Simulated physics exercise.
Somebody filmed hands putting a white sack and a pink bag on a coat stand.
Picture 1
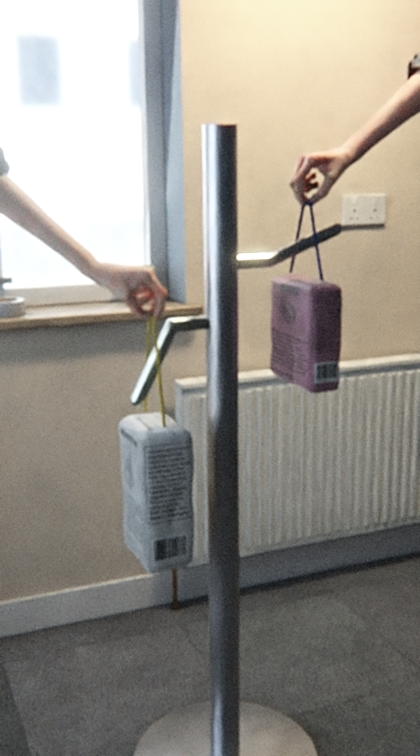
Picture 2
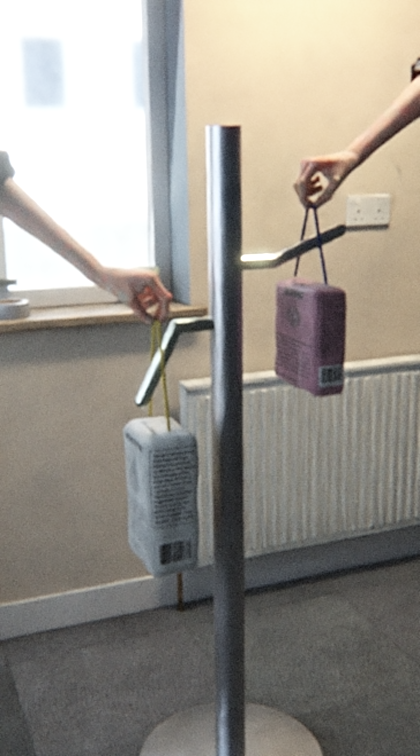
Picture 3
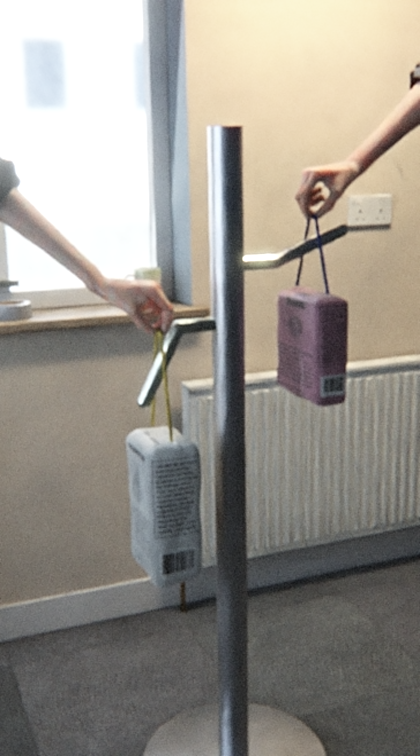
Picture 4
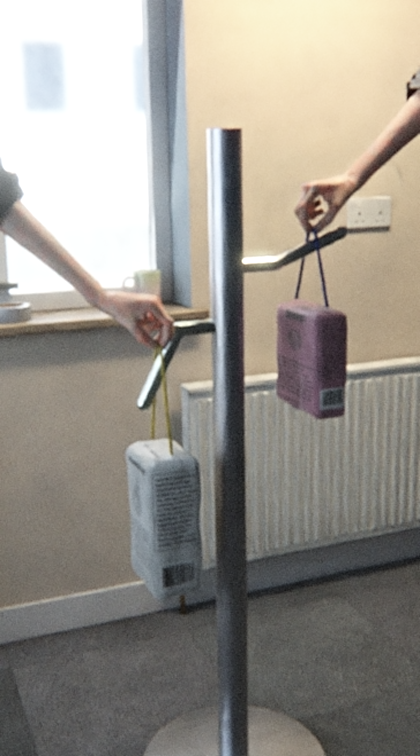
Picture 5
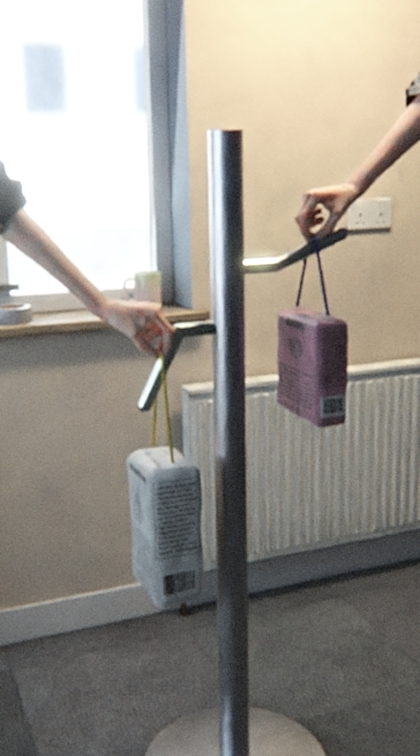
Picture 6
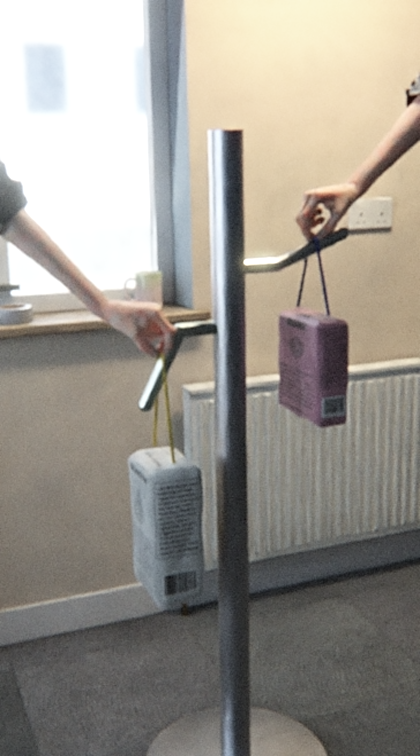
In a room with a window and a radiator, two hands, one on each side of a metal coat stand, hold a white bag and a pink bag by their cords beside its pegs. Both hands lower the bags a short way together, then stay nearly still, fingers at the pegs.
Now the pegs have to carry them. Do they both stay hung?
In order: I reckon the white sack will leave the peg. I reckon the pink bag will stay on the peg.
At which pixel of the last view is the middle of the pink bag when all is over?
It settles around (284, 387).
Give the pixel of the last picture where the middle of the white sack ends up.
End point: (173, 733).
Then, 0.28 s past the final frame, white sack falling near (170, 632); pink bag on its peg near (308, 373).
Then, 0.52 s past the final frame, white sack on the floor near (191, 714); pink bag on its peg near (292, 379).
Then, 0.92 s past the final frame, white sack on the floor near (181, 731); pink bag on its peg near (265, 388).
When it is over, white sack on the floor near (173, 732); pink bag on its peg near (283, 387). The white sack drops to the floor and the pink bag remains on its peg.
